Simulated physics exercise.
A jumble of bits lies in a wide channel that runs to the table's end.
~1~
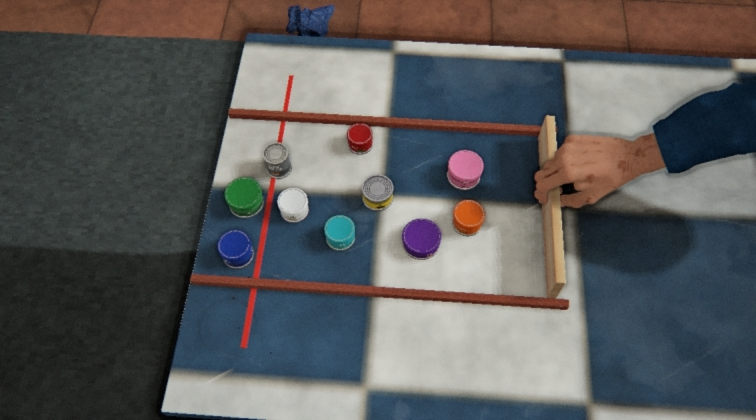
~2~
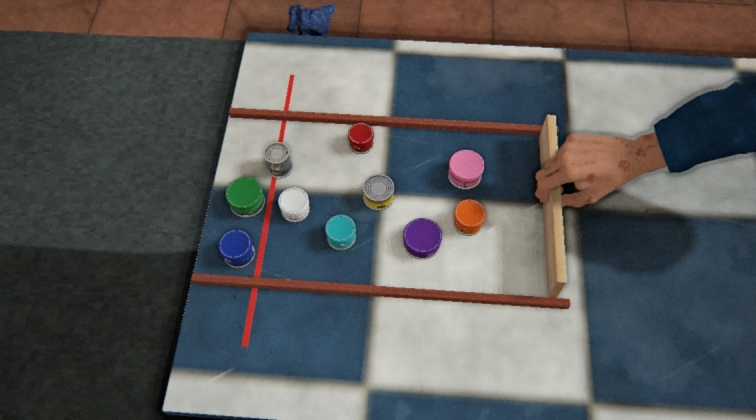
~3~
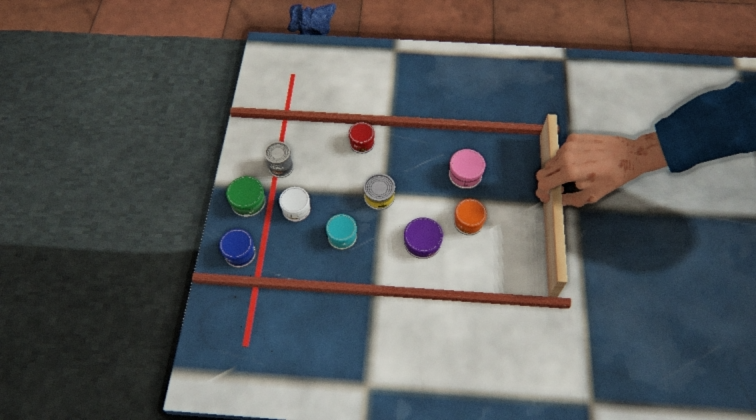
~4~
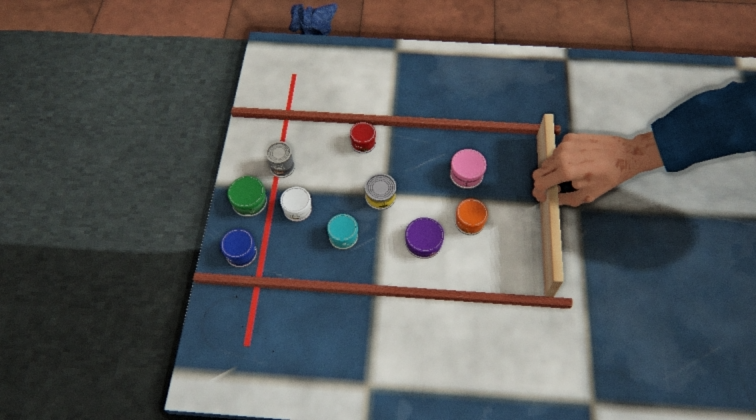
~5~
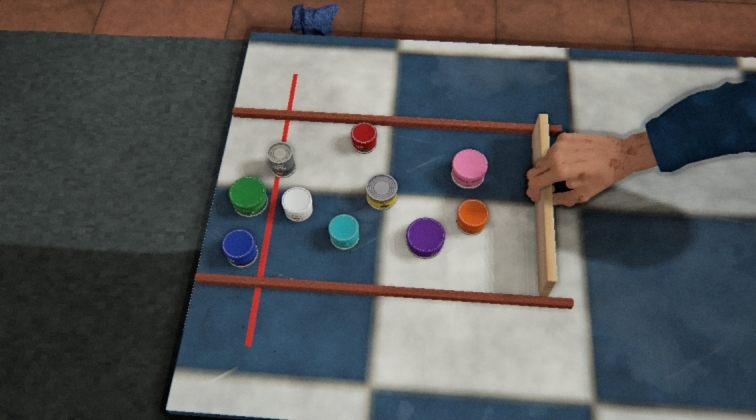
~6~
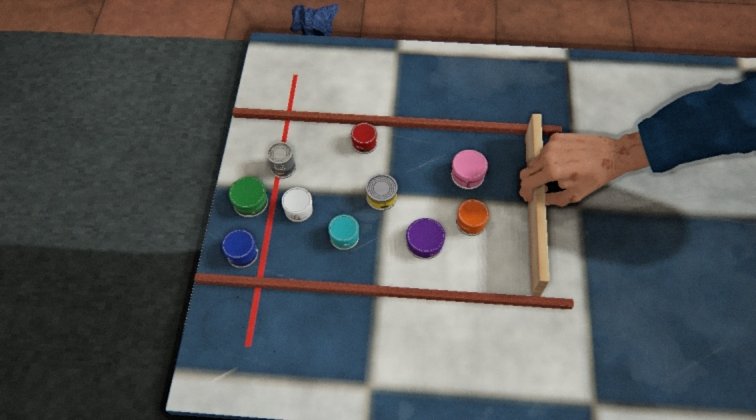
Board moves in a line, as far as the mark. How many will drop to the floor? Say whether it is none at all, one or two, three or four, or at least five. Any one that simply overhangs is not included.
I would say one or two.
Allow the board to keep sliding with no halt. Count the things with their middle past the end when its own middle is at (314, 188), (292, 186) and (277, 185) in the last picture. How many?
Respectively 0, 0 and 1.
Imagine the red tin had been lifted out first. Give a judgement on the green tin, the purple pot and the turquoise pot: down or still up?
Green tin: Over the edge; purple pot: Still there; turquoise pot: Still there.
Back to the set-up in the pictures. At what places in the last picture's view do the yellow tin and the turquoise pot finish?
Yellow tin: About (260, 180); turquoise pot: About (222, 218).
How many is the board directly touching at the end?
Well, it touches 5.
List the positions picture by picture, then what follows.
The first picture shows green tin (245, 198); blue pot (236, 250); grey tin (278, 161); board (551, 203); tape (270, 196).
The second picture shows blue pot (237, 249); orange tin (469, 218).
The third picture shows grey tin (279, 160); turquoise pot (342, 232).
The fourth picture shows green tin (248, 197); yellow tin (381, 192).
The fifth picture shows blue pot (241, 249); red tin (364, 138).
The sixth picture shows green tin (249, 197); blue pot (240, 249); grey tin (282, 161); board (536, 202); tape (274, 195).
Soon after, none off yet; green tin at rest near (249, 197); blue pot at rest near (240, 249); grey tin at rest near (282, 161).
In the end, the number that fall off is one or two; gone, green tin.
